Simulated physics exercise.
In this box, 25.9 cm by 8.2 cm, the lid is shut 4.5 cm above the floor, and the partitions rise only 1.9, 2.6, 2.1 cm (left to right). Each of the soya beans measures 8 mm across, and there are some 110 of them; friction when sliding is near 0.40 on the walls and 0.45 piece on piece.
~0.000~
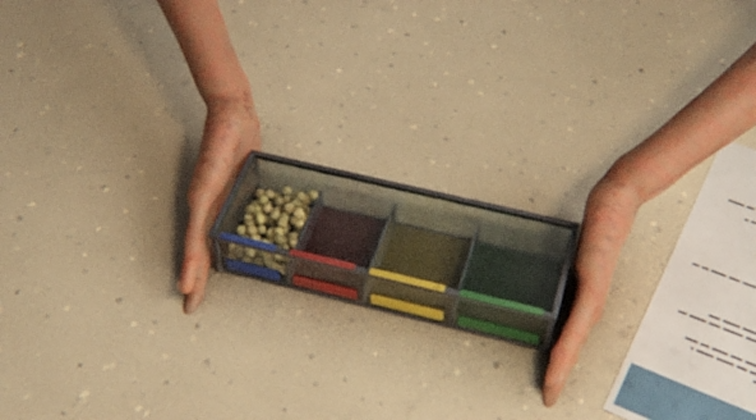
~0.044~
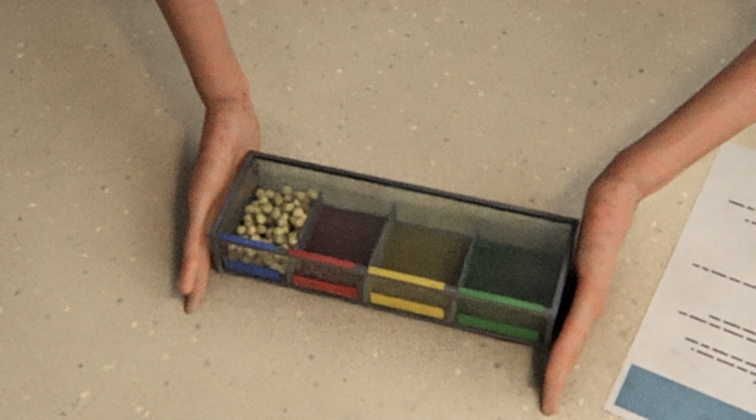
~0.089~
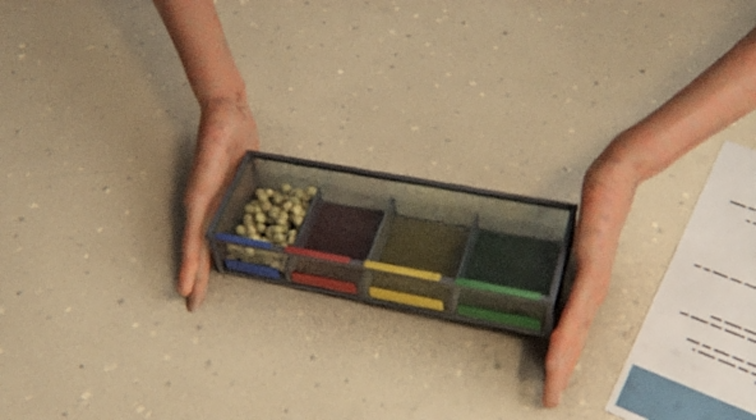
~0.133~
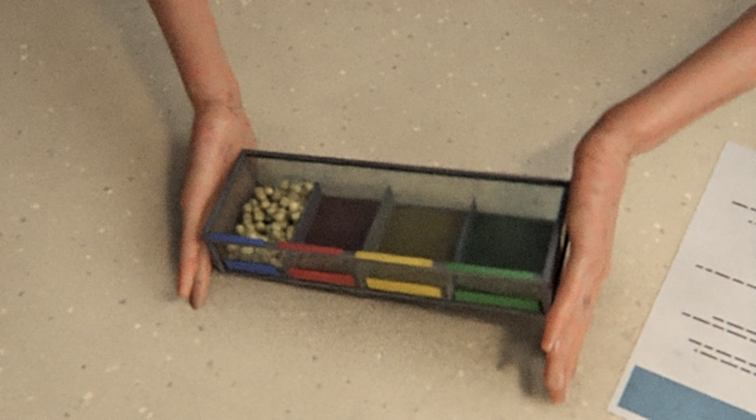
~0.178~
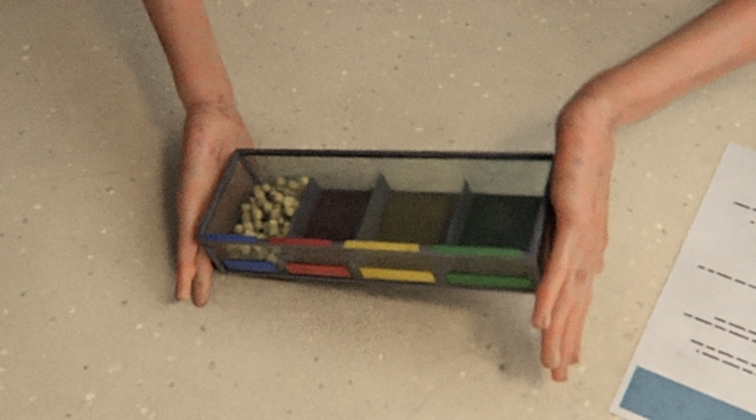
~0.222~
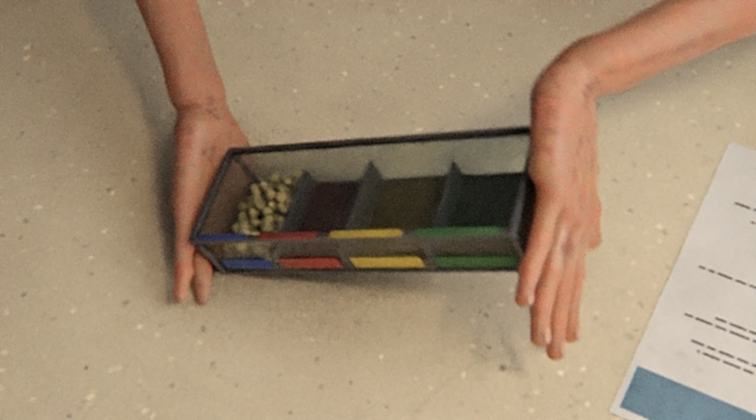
A clear, dark-edged box of pale, round beans is held between two bare hands above a speckled beige surface, seen from above at a slant. Its four compartments are marked blue, red, yellow and green from left to right, with the beans in the blue one and a printed sheet at right. The right hand raises its end, tilting the box steadily down toward the left, while the camera stays still.
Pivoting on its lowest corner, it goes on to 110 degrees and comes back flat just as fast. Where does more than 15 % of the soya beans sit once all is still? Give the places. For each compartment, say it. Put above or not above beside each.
Red compartment: Fails to beat the threshold; blue compartment: Beats the threshold; green compartment: Fails to beat the threshold; yellow compartment: Fails to beat the threshold.
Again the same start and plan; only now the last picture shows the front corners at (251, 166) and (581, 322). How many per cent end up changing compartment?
Something like 100 in a hundred.
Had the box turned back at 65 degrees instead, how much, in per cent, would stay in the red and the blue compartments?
Result - red 0 percent; blue 100 percent.
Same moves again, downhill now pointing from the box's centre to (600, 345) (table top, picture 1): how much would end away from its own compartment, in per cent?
Estimate: Some 100 per cent.
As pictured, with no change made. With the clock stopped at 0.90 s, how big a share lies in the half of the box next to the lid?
Around 60 %.
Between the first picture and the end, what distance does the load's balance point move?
Roughly 0.5 cm.
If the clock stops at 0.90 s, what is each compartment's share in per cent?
You'd find red at 0, blue at 100, green at 0 and yellow at 0 per cent.
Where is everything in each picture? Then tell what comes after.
Box tilt 0 degrees, front corners at (215, 234) and (551, 315); blue 100 %, in the first frame.
Box tilt 1 degrees, front corners at (214, 234) and (551, 311), in the second frame.
Box tilt 5 degrees, front corners at (212, 235) and (549, 299), lowest corner left front, in the third frame.
Box tilt 11 degrees, front corners at (207, 236) and (542, 278), lowest corner left front, in the fourth frame.
Box tilt 17 degrees, front corners at (202, 237) and (529, 254), lowest corner left front, in the fifth frame.
Box tilt 24 degrees, front corners at (196, 238) and (509, 231), lowest corner left front; blue 100 %. The box's pace is about 150 degrees a second, in the sixth frame.
Then, at 0.90 s, tilt 109 degrees; blue 100 %.
Then, at 1.35 s, tilt 47 degrees; blue 100 %.
After 1.88 s, tilt 0 degrees; blue 100 %.
By 2.4 s all is still; red 0 %, blue 100 %, green 0 %, yellow 0 %.
